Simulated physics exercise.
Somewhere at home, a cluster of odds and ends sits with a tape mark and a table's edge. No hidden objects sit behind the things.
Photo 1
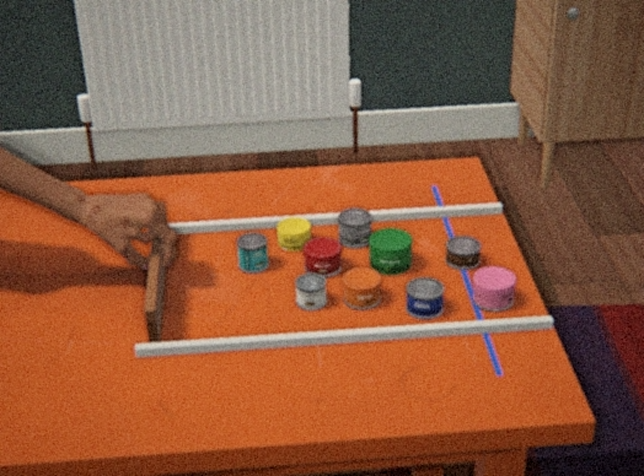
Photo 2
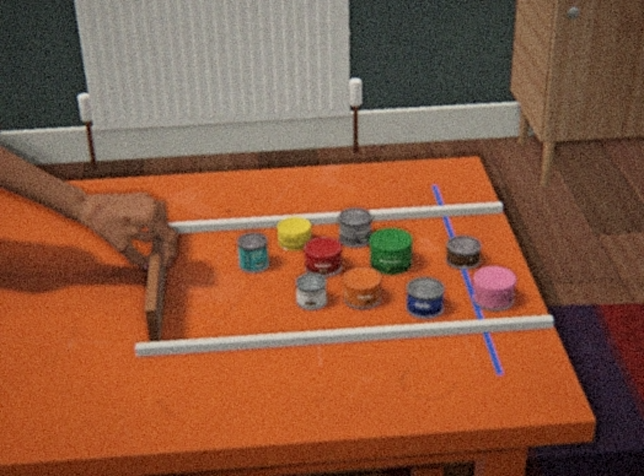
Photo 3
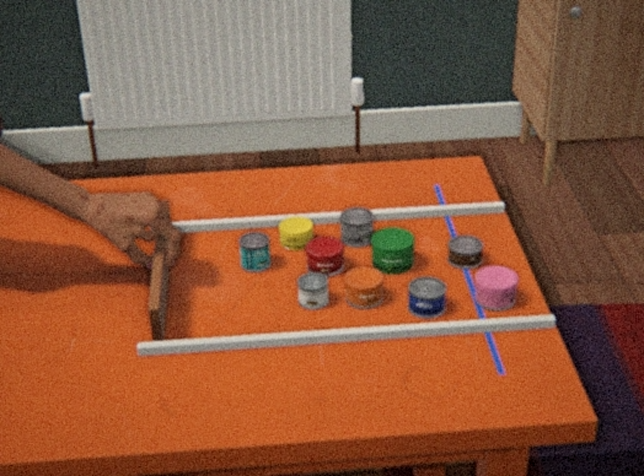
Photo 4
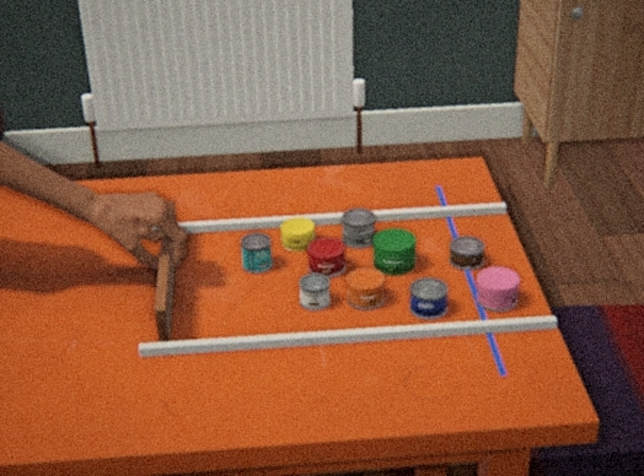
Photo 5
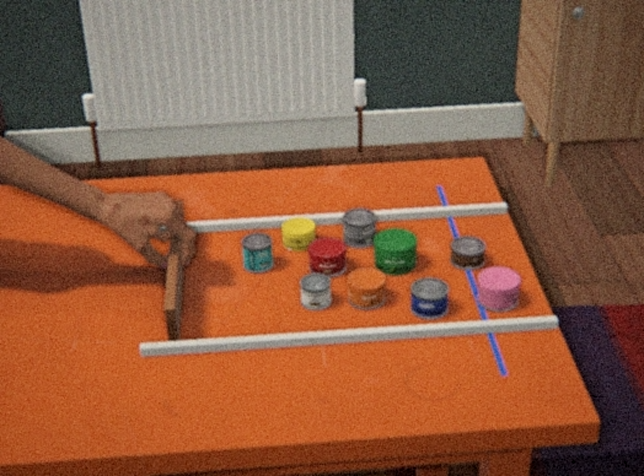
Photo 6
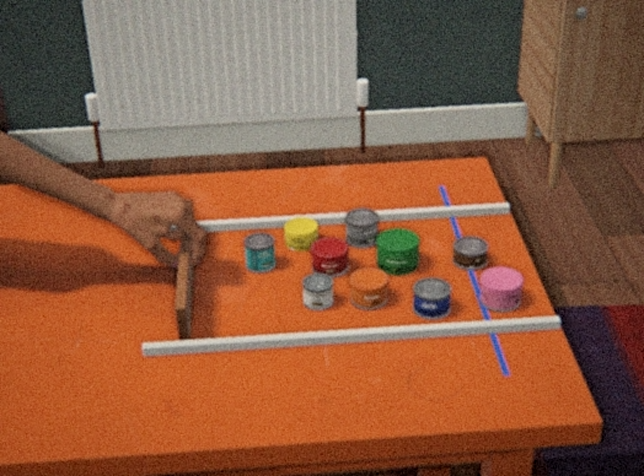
A hand slides a small upright wooden board slowly rightward between two white rails on an orange table, seen from above at an angle, with a white radiator and wooden cabinet behind. Ahead of it sit small tins and tubs: teal, white and yellow nearest, red, orange, grey, green and blue beyond, brown and pink by a blue line. The board touches none of them, and the view drifts very slightly.
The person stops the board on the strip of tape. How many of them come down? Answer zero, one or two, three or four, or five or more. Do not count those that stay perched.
One or two.
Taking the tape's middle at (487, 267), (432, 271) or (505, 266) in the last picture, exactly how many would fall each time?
You'd get 4, then 0, then 5.
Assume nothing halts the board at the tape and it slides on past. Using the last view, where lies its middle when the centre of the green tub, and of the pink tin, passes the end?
The middle sits near (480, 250) for the first and near (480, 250) for the other.
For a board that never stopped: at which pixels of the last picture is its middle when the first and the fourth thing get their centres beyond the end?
At (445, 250) for the first, at (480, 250) for the fourth.
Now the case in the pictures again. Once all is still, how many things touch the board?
It ends up touching 5.
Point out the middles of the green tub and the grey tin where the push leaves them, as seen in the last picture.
Result: One at about (513, 238), the other at about (506, 220).
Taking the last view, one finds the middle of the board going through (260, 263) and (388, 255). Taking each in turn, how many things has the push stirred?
The counts are 1 and 9.
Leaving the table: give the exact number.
Result - number fallen: 1.
A little later, none off yet; pink tin at rest near (501, 289); brown tin at rest near (470, 253); blue tin at rest near (432, 299).
Next, none off yet; pink tin at rest near (501, 289); brown tin at rest near (470, 253); blue tin at rest near (434, 299).
Later still, none off yet; pink tin moving near (506, 290); brown tin shifted about its own width near (505, 248); blue tin shifted a little near (448, 303).
When it is over, the number that fall off is one or two; down, brown tin.
